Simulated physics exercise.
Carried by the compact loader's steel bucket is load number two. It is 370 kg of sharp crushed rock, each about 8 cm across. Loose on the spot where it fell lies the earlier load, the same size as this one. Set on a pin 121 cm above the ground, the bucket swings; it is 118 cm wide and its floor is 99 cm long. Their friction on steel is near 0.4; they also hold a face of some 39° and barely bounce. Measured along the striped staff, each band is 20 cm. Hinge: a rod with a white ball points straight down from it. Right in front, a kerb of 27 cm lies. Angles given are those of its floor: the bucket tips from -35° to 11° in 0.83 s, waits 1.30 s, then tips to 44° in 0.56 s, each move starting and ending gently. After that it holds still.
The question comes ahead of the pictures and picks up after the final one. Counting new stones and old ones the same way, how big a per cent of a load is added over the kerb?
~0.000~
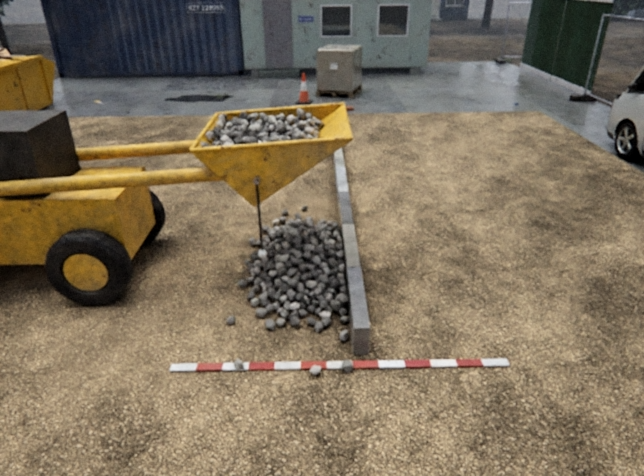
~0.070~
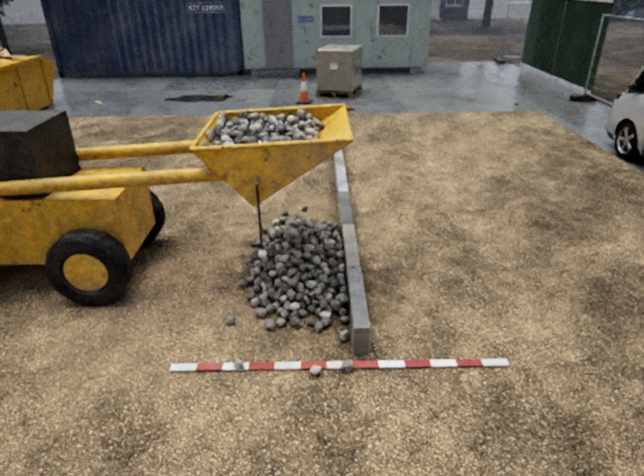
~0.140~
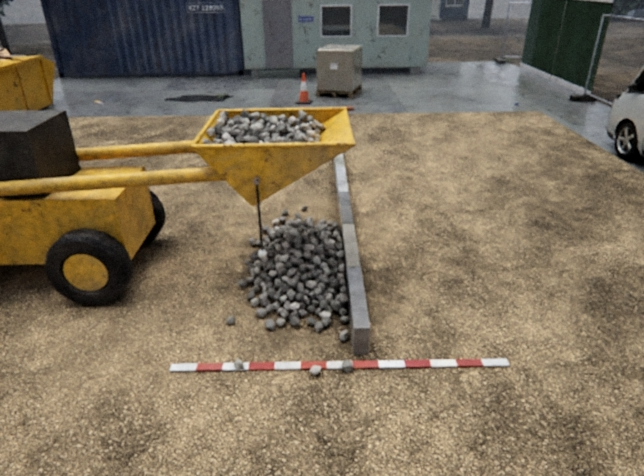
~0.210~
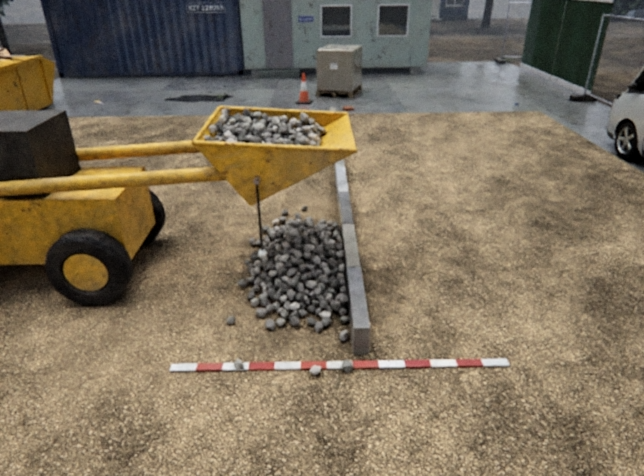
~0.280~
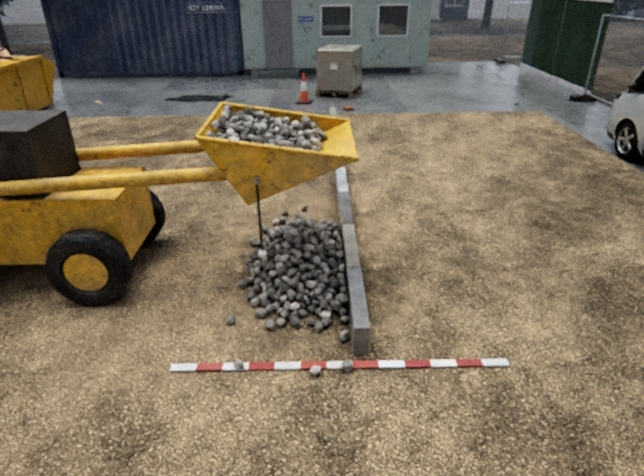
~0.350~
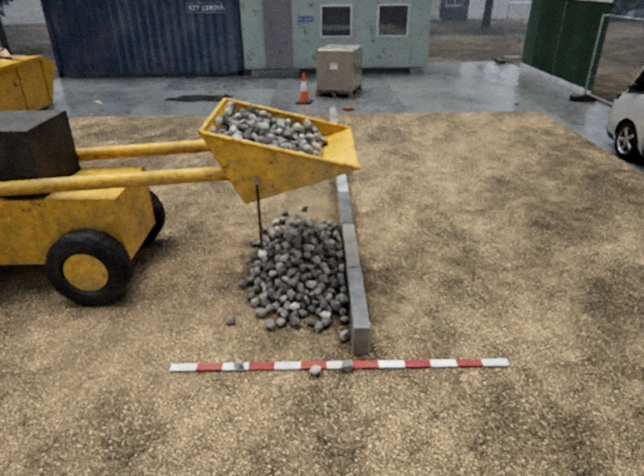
32 per cent, roughly.
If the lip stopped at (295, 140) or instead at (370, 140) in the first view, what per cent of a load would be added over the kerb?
The first position would add some 0 per cent, the second some 65.
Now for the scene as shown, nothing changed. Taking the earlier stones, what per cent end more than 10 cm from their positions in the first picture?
Close to 0 per cent.
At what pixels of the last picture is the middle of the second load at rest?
Middle: Approx. (340, 249) px.
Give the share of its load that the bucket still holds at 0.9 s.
It holds some 100 per cent.
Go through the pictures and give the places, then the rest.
In the first frame, lip at (353, 138), floor tilted -35°, highest stones at (287, 118). The earlier load is highest near (299, 239), 27 cm above ground level, 100 % on this side of the kerb.
In the second frame, the bucket is at -34°, its lip at (353, 140); the top of the load is at (268, 118); the stones move at 0.1 m/s on average.
In the third frame, the bucket is at -32°, its lip at (355, 144); the top of the load is at (247, 119); the stones move at 0.2 m/s on average.
In the fourth frame, the bucket is at -28°, its lip at (357, 151); the top of the load is at (232, 118); the stones move at 0.2 m/s on average.
In the fifth frame, the bucket is at -23°, its lip at (358, 159); the top of the load is at (231, 115); the stones move at 0.3 m/s on average.
In the sixth frame, lip at (359, 168), floor tilted -17°, highest stones at (234, 112); the stones move at 0.3 m/s on average.
After 0.6 s the floor is at 4°; in per cent of one load, 100 in the bucket, 100 on this side of the kerb; the foremost stones are at (341, 267).
After 0.9 s the floor is at 11°; in per cent of one load, 100 in the bucket, 100 on this side of the kerb; the foremost stones are at (341, 267).
After 3.1 s the floor is at 44°; in per cent of one load, 24 in the bucket, 164 on this side of the kerb, 12 over the kerb; the foremost stones are at (394, 263).
After 5.9 s the floor is at 44°; in per cent of one load, 0 in the bucket, 168 on this side of the kerb, 32 over the kerb; the foremost stones are at (454, 272). Net gain over the kerb, 32.
